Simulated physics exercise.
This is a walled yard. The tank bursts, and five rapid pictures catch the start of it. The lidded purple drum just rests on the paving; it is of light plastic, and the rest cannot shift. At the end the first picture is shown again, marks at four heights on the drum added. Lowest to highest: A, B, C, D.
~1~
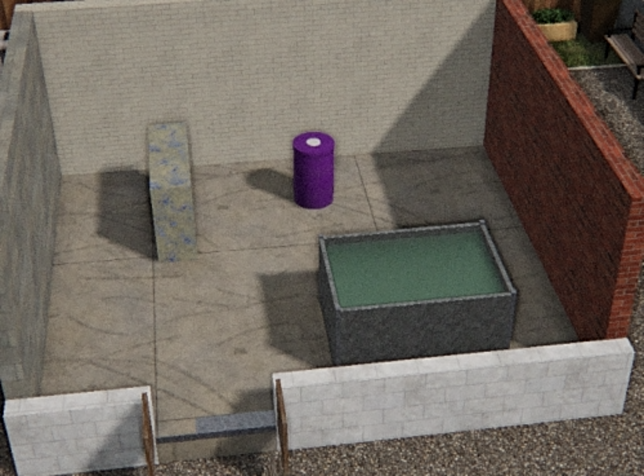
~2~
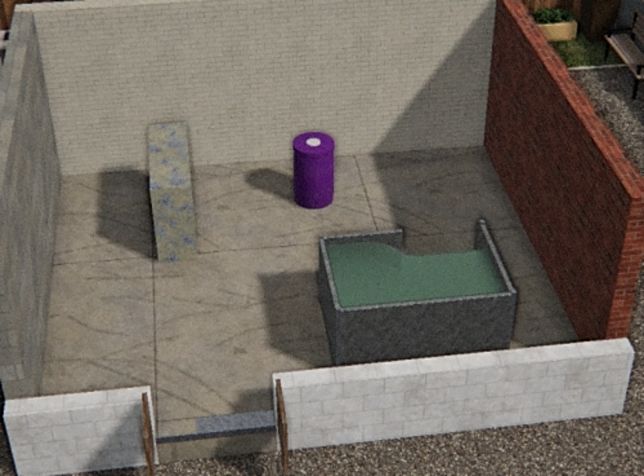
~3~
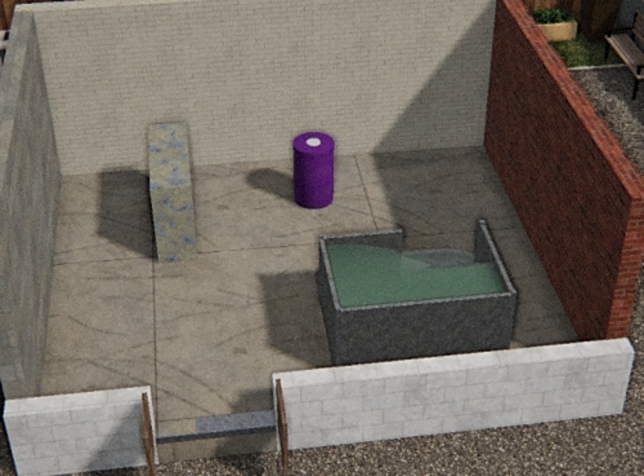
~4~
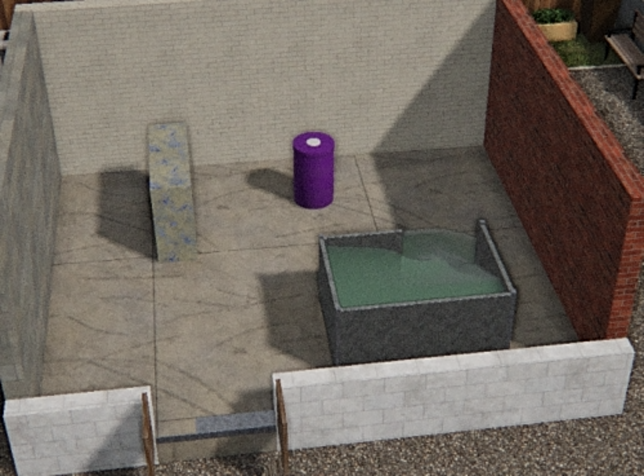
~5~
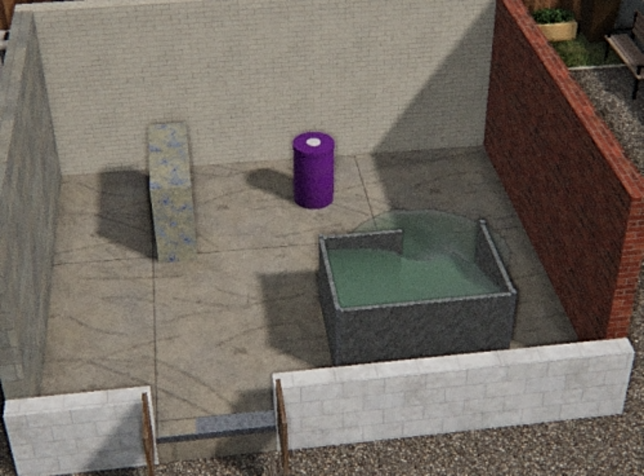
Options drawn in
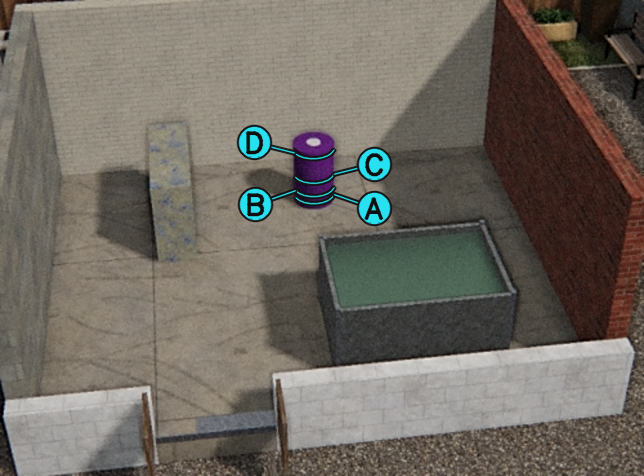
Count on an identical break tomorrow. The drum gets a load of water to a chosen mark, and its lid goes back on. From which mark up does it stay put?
It is C.
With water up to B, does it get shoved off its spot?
Yes.
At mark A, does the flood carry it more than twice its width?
Yes, clearly.
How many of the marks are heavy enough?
Two.
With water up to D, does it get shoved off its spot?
No, not at all.
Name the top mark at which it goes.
B.
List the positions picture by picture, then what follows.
Lid of the purple drum at (313, 143); tank full, its middle at (413, 270); open gate at (212, 383), in the first frame.
Water covers 2 % of the ground, mostly out of sight from here, in the second frame.
Water covers 4 % of the ground, mostly out of sight from here, in the third frame.
Water covers 7 % of the ground, mostly out of sight from here, in the fourth frame.
Lid of the purple drum at (313, 143); water covers 10 % of the ground, mostly out of sight from here, in the fifth frame.
On the marked copy, A at (316, 203); B at (316, 196); C at (316, 183); D at (316, 158); from the bottom up A, B, C, D.
If A is chosen, it is pushed about 3 times its own width away.
If B is chosen, it is pushed about its own width away.
If C is chosen, it does not move.
If D is chosen, it does not move.
